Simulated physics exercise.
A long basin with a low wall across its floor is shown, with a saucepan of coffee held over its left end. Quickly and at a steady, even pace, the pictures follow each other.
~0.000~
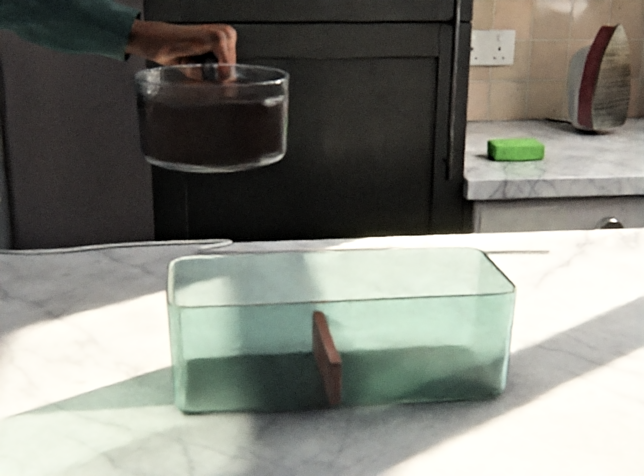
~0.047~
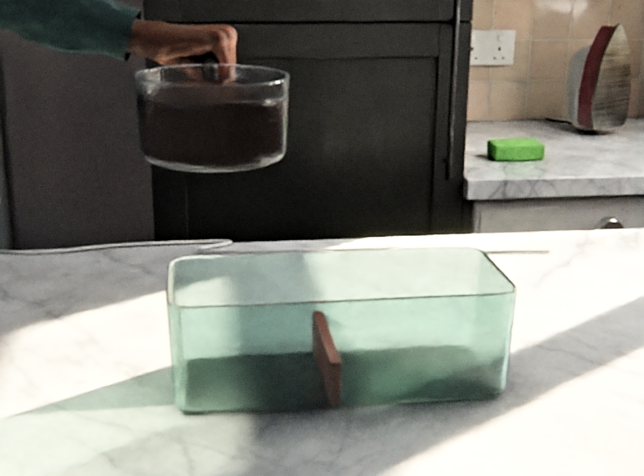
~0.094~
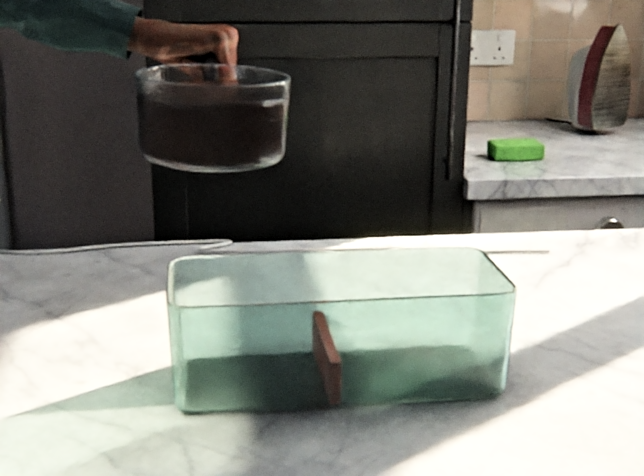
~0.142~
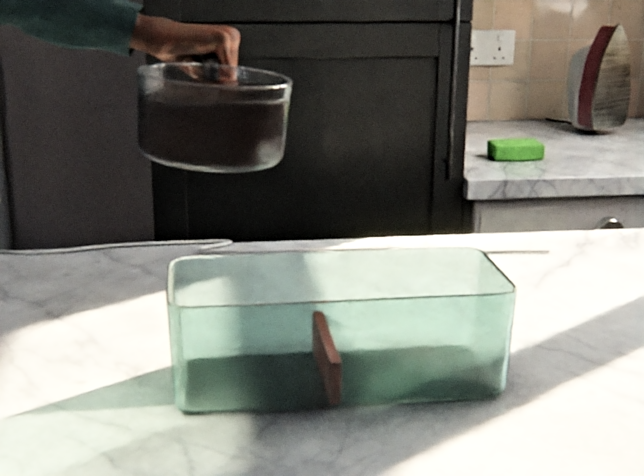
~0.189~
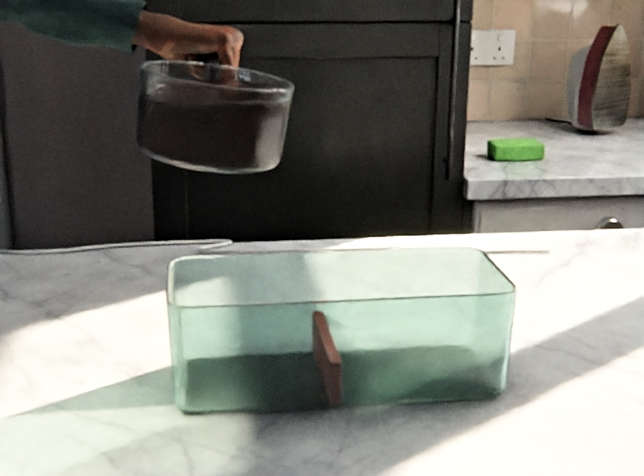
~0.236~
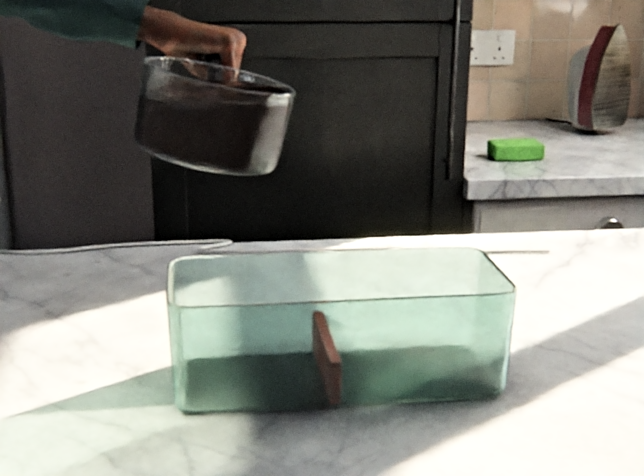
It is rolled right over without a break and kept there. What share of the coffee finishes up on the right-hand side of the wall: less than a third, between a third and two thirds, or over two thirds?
Looks to me like the right side of the wall gets upwards of two thirds.
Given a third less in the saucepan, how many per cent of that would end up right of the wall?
Estimated share: Close to 65 per cent.
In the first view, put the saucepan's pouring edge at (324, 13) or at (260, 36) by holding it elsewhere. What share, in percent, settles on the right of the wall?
You'd get 95 percent from the first and 65 percent from the second.
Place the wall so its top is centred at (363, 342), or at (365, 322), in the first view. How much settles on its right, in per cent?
Near 50 % and 40 %.
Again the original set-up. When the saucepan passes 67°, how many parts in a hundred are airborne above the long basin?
About 35 per cent.
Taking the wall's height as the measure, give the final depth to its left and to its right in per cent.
Left: 20 %. Right: 60 %.
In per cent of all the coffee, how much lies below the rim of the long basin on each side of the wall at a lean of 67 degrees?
The left part 0 per cent, the right part 10.
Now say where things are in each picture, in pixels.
It leans 0°; its right rim is at (287, 76); the coffee meets the walls at (140, 92) and (284, 90); the long basin's rim runs from (169, 283) to (498, 270); the wall's top is at (326, 336), in the first frame.
It leans 1°; its right rim is at (288, 77); the coffee meets the walls at (140, 92) and (284, 90), in the second frame.
It leans 2°; its right rim is at (289, 79); the coffee meets the walls at (140, 91) and (285, 91), in the third frame.
It leans 5°; its right rim is at (290, 82); the coffee meets the walls at (141, 91) and (286, 92), in the fourth frame.
It leans 8°; its right rim is at (292, 87); the coffee meets the walls at (143, 91) and (288, 92), in the fifth frame.
It leans 12°; its right rim is at (293, 93); the coffee meets the walls at (143, 92) and (289, 93), in the sixth frame.
After 0.63 s the tilt is 67° and 59 per cent is still to pour, 1 is left of the wall and 8 right of it.
After 0.92 s the tilt is 99° and 12 per cent is still to pour, 6 is left of the wall and 70 right of it.
After 1.22 s the tilt is 103° and 1 per cent is still to pour, 21 is left of the wall and 76 right of it.
After 1.55 s the tilt is 103° and 0 per cent is still to pour, 24 is left of the wall and 75 right of it.
In the end 24 per cent lies left of the wall, 75 right of it and 1 outside.
